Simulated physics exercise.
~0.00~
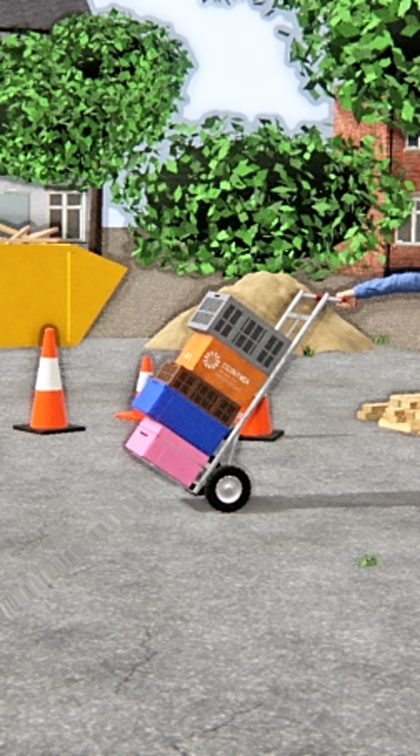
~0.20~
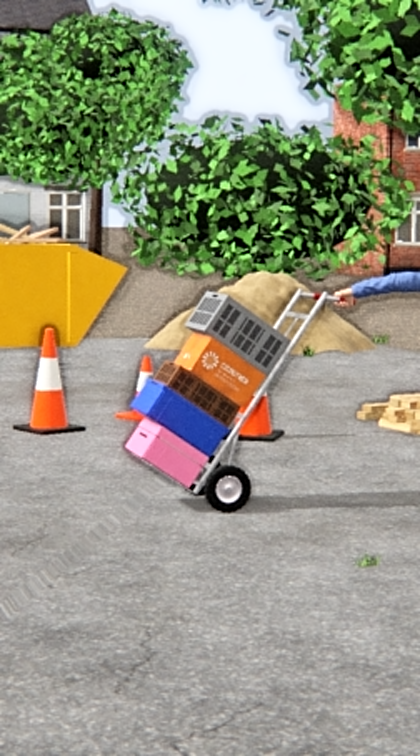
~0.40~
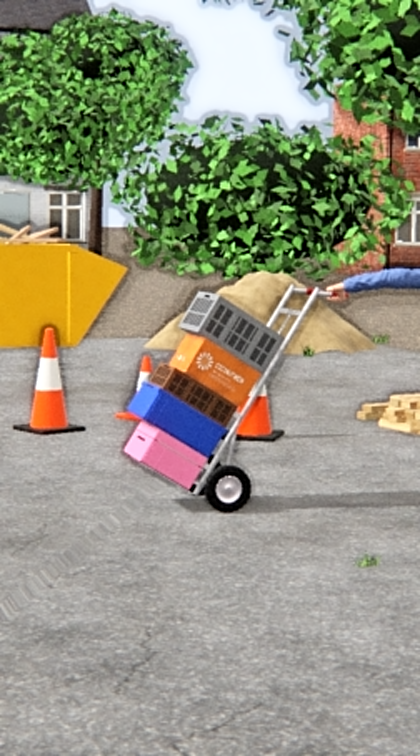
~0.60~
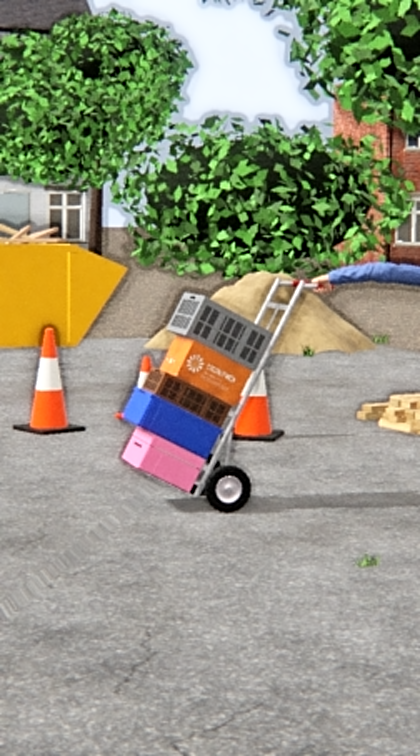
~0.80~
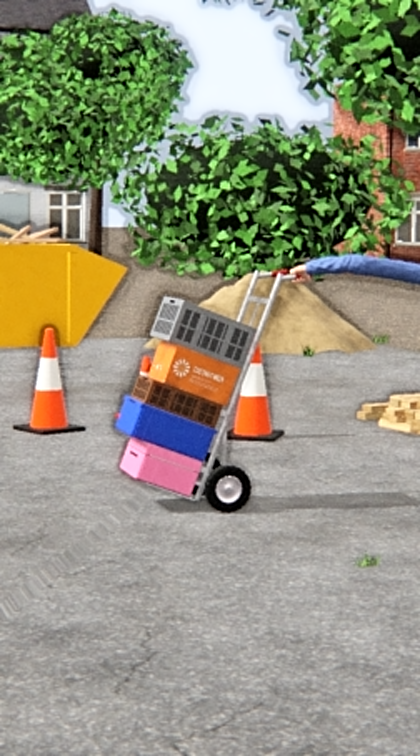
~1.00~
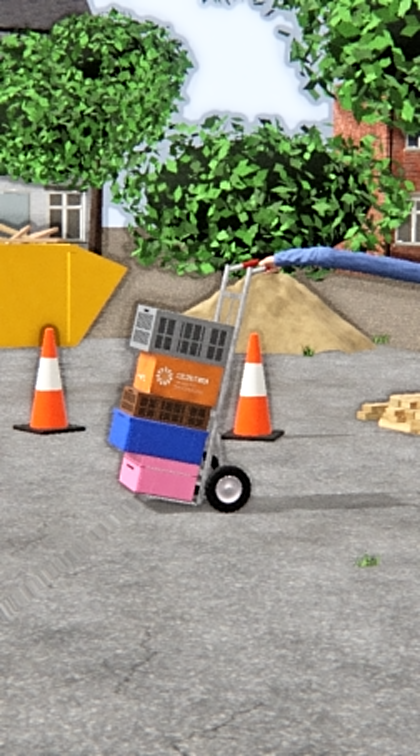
On a paved yard with traffic cones and a sand pile, an outstretched arm held a tilted sack truck stacked with five colourful boxes and crates, then pushed its handle up and leftward, bringing it nearer upright.
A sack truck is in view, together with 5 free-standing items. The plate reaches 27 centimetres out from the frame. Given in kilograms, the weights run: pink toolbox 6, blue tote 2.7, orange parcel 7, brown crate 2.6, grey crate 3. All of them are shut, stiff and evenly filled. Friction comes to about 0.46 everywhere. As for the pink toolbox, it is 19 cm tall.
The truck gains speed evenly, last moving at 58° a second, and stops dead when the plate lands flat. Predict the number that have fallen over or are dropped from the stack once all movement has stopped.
That number is zero.
After 1.30 s, truck upright; grey crate moved 4 cm; orange parcel moved 3 cm; brown crate moved 2 cm.
After 1.60 s, truck upright; blue tote 8° off its base near (141, 451); pink toolbox 8° off its base near (155, 484); grey crate 9° off its base.
After 2.20 s, truck upright; blue tote 9° off its base near (141, 451); pink toolbox 9° off its base near (155, 484); grey crate 9° off its base.
After 2.50 s, truck upright; blue tote 3° off its base near (146, 451); pink toolbox 3° off its base near (157, 485); grey crate 3° off its base.
In the end (3.0 s), all 5 under 10 cm from the start. In the last view, pink toolbox near (158, 486), blue tote near (149, 451).
